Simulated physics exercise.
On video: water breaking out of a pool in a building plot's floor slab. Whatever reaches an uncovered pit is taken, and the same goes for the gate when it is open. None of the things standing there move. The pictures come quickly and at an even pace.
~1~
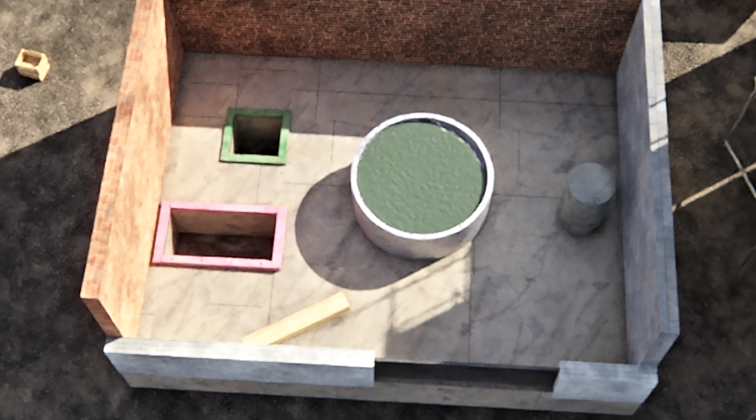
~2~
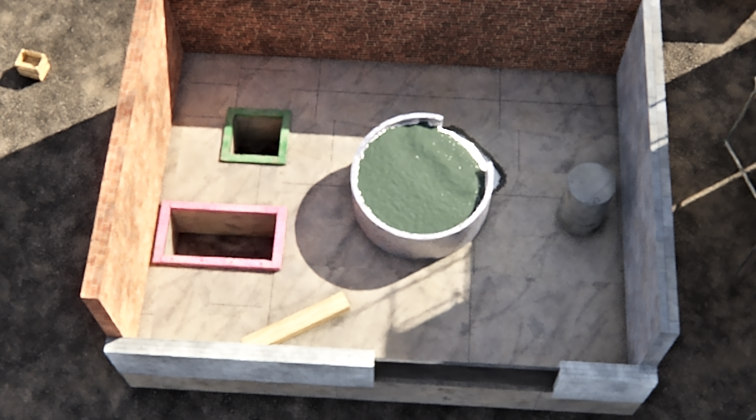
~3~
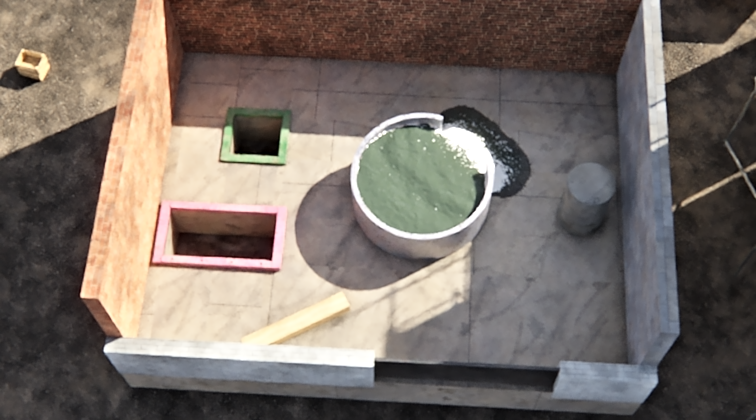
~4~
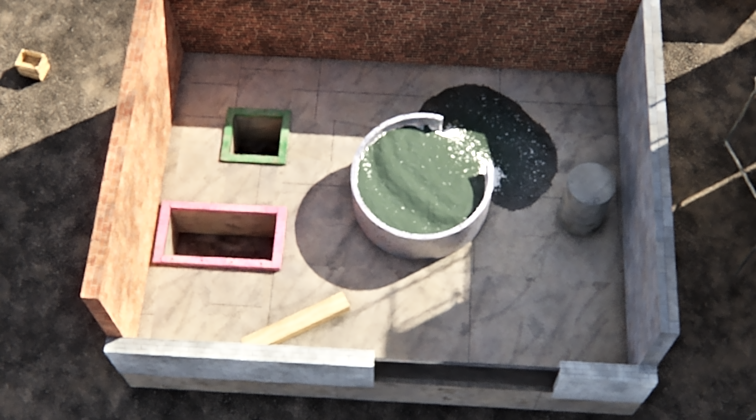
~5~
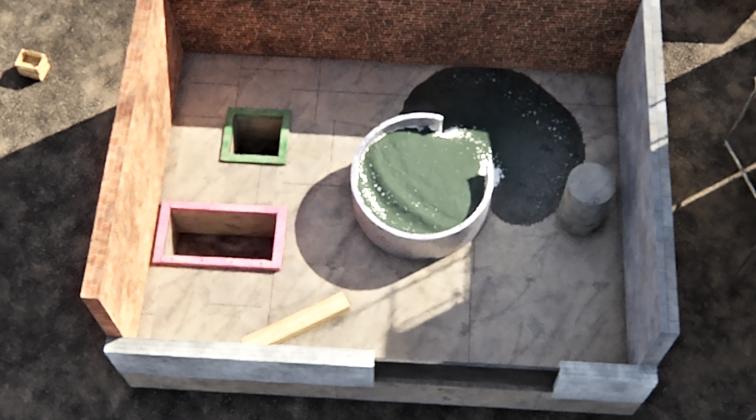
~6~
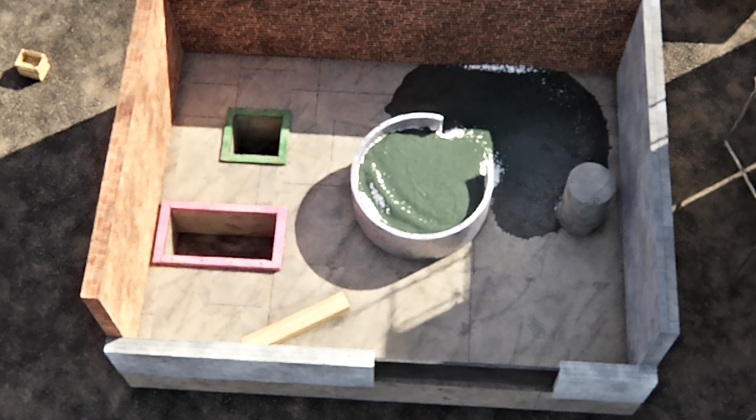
Dark green water broke out through a gap in the far right side of a round white tank and spread across the paved floor, reaching the brick back wall and a grey cylinder on the right.
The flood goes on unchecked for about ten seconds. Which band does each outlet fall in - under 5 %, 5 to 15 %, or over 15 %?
Bands: The gate is in the under 5 % band; the green pit is in the under 5 % band; the pink pit is in the under 5 % band.
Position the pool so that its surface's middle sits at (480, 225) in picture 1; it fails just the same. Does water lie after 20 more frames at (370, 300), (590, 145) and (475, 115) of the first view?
Unflooded - soaked - soaked.
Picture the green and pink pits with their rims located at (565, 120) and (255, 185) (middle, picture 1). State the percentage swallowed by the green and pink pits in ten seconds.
Percentages by pit: Green at 50, pink at 0.
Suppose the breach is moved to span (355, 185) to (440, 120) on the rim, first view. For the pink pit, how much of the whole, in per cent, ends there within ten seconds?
Pink: About 10 %.
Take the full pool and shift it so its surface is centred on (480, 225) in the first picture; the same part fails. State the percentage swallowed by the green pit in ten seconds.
So the green pit gets 6 in a hundred.
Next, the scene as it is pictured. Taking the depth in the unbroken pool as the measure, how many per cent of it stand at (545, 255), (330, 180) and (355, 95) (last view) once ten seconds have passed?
About 8, 8, 4 %.
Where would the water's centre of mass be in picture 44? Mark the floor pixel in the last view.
Somewhere near (475, 184).
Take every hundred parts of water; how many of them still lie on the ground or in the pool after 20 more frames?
The share not yet gone is roughly 100 percent.
A moment on, water covers 20 % of the floor; the gate 0 %, the green pit 0 %, the pink pit 0 %.
Next, water covers 25 % of the floor; the gate 0 %, the green pit 0 %, the pink pit 0 %.
Then, water covers 45 % of the floor; the gate 0 %, the green pit 0 %, the pink pit 0 %.
Later, water covers 75 % of the floor; the gate 0 %, the green pit 0 %, the pink pit 0 %.
In the end, water covers 90 % of the floor; the gate 0 %, the green pit 1 %, the pink pit 0 %.
